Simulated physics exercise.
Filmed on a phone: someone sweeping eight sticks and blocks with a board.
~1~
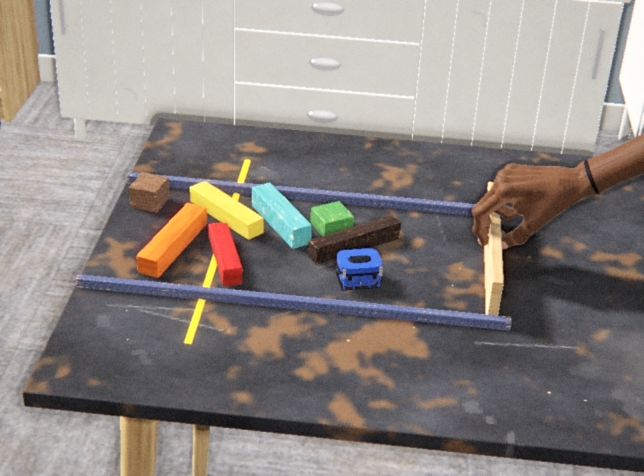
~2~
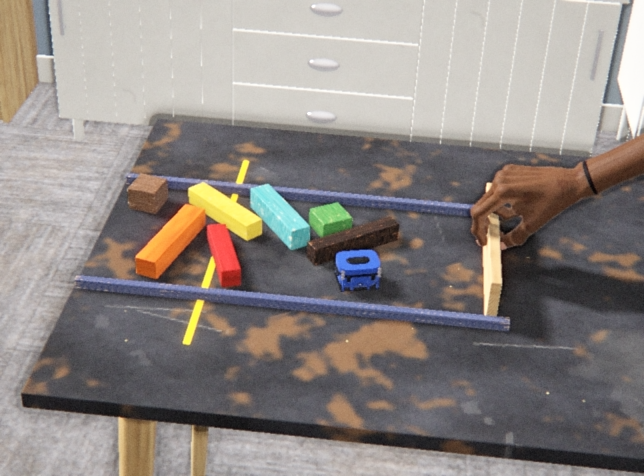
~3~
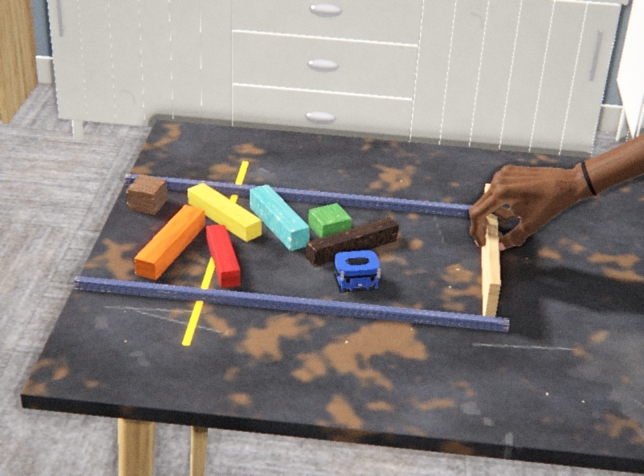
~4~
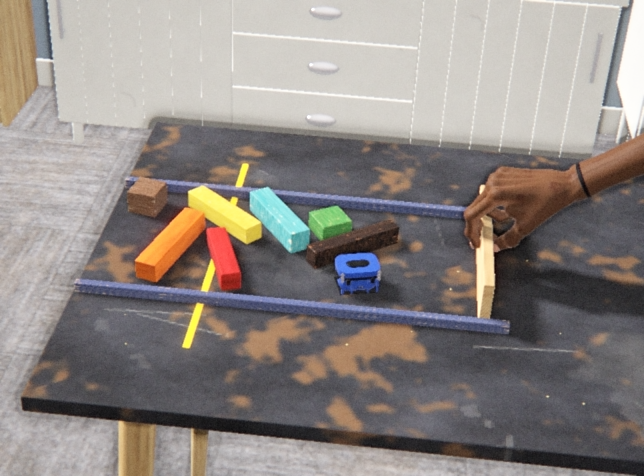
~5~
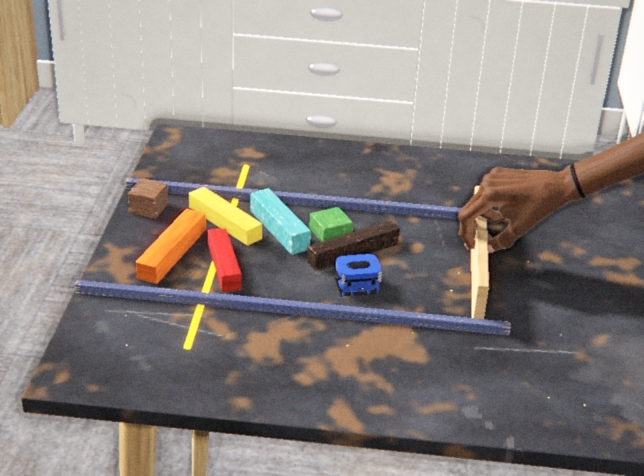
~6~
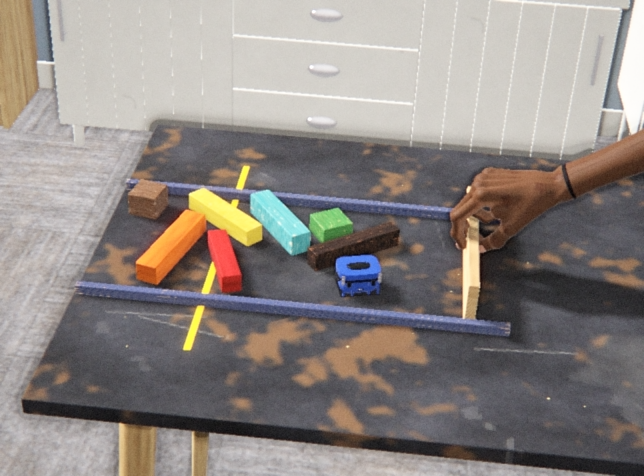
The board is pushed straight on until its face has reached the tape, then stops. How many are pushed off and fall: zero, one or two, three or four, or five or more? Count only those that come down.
Outcome: The number that fall off is zero.
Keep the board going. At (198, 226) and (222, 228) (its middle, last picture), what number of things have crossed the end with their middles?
In that order 1 and 0.
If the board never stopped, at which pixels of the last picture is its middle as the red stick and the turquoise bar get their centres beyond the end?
About (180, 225), and (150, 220) for the other.
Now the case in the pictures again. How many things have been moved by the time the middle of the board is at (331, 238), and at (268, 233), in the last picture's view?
The counts are 4 and 7.
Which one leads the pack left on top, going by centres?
That is the orange stick.
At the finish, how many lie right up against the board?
The number is 3.
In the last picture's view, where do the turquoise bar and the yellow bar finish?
The turquoise bar at (186, 210), the yellow bar at (165, 213).
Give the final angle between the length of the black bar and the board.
Some 30 degrees.
Early on, none off yet; brown block at rest near (148, 199); orange stick at rest near (172, 246); yellow bar at rest near (225, 216).
A while later, none off yet; brown block at rest near (148, 199); orange stick at rest near (171, 246); yellow bar travelled a little near (211, 218).
Finally, the number that fall off is zero.
